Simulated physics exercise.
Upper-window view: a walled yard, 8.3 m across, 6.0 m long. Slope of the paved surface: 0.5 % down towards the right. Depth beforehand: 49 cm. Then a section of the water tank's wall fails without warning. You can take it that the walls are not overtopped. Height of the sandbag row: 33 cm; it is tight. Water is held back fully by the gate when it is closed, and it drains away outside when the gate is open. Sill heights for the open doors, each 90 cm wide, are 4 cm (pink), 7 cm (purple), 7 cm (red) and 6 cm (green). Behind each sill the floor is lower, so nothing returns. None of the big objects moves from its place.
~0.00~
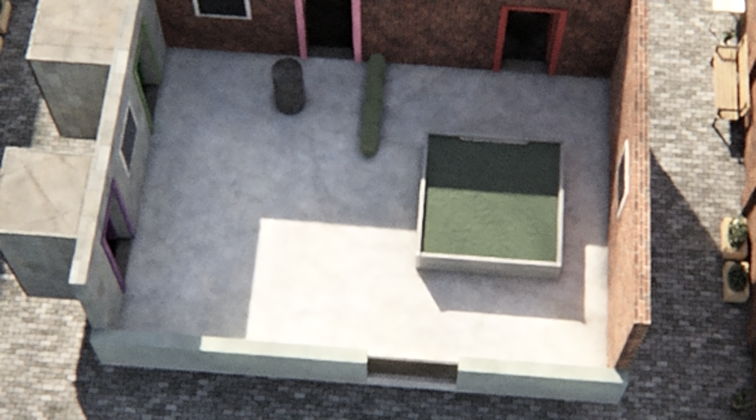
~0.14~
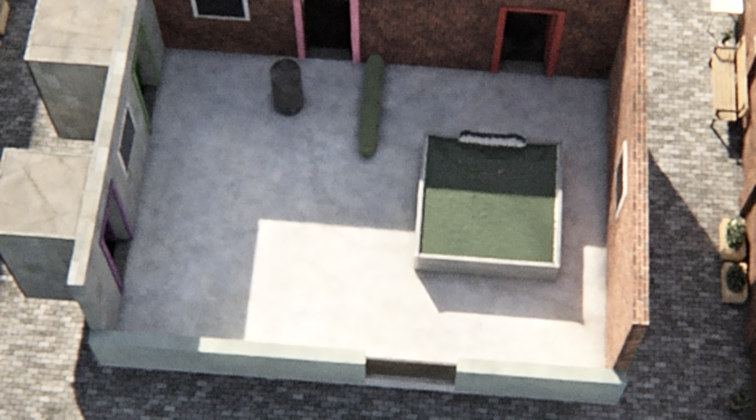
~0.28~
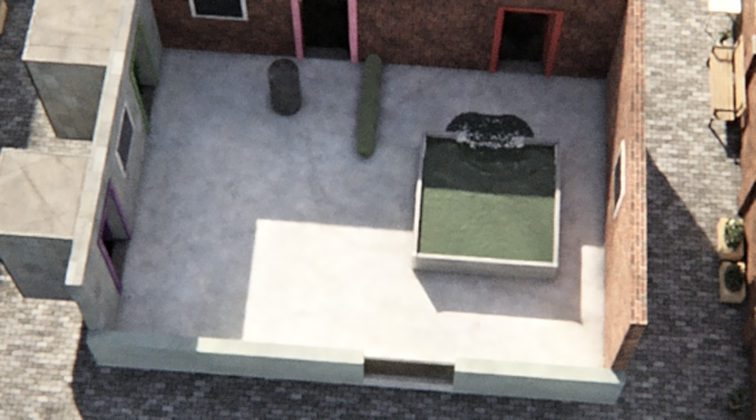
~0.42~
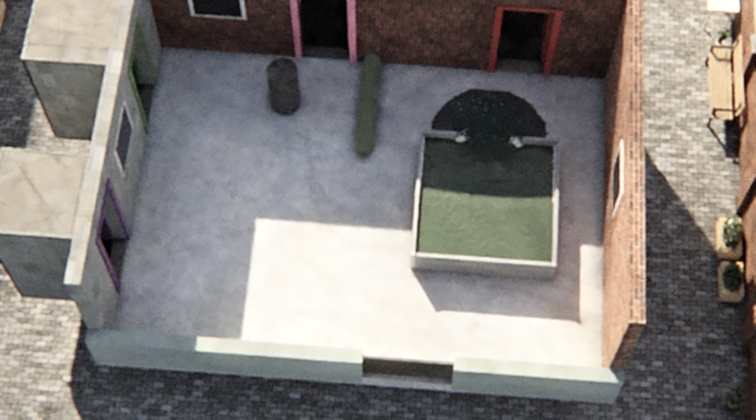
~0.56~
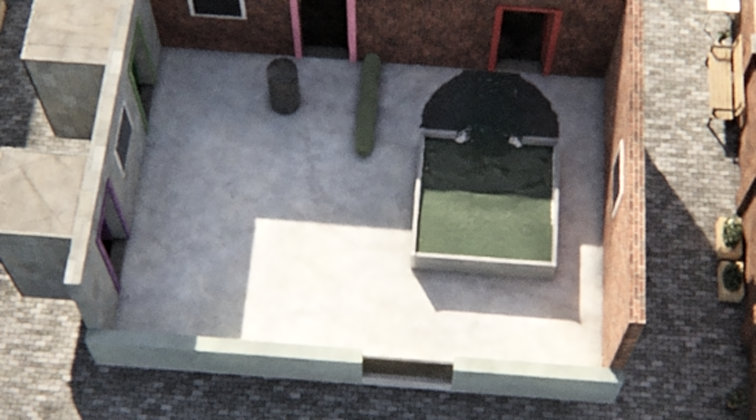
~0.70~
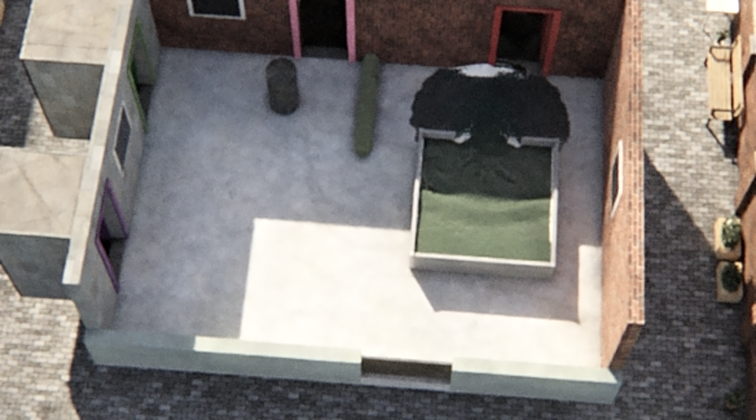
Dark water spreads across a walled, grey paved yard, seen from a high window in sun and shadow. A pale-rimmed square tank of green water stands right of centre, with a dark barrel and a long green strip to its left and pink- and red-framed doorways behind. Water pours from the tank's far side, fans out in a rounded sheet and widens towards the back wall, while the view barely shifts.
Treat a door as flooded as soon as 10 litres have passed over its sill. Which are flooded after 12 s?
One by one: The pink door will most likely respect the limit; the purple door will most likely respect the limit; the red door will most likely bust the limit; the green door will most likely respect the limit.
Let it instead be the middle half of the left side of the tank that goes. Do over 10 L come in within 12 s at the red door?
Then: Red short of it.
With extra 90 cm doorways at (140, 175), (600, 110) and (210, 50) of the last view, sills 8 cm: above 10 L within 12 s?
In turn: Below, above, below.
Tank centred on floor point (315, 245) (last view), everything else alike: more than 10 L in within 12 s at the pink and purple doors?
Checking the limit: The pink door is beyond it and the purple door is within it.
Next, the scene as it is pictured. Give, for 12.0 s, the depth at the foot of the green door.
It's some 0.0 centimetres deep.
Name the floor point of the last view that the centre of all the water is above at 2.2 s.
Around (480, 178).
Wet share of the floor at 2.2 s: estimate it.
Some 15 per cent of the floor is wet.
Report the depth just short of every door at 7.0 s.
Depth readings (cm): Pink = 0; purple = 0; red = 15; green = 0.
After 1.4 s water covers 10 % of the floor and is deepest (32 cm) near (477, 78); pink door not reached, purple door not reached, red door 21 cm at the sill, 70 L in, green door not reached.
After 2.2 s water covers 15 % of the floor and is deepest (32 cm) near (477, 78); pink door not reached, purple door not reached, red door 27 cm at the sill, 178 L in, green door not reached.
After 3.5 s water covers 25 % of the floor and is deepest (26 cm) near (381, 71); pink door not reached, purple door not reached, red door 21 cm at the sill, 327 L in, green door not reached.
After 7.0 s water covers 50 % of the floor and is deepest (17 cm) near (594, 86); pink door not reached, purple door not reached, red door 15 cm at the sill, 507 L in, green door not reached.
After 12.0 s water covers 70 % of the floor and is deepest (12 cm) near (600, 383); pink door not reached, purple door 4 cm at the sill, 0 L in, red door 9 cm at the sill, 582 L in, green door not reached.
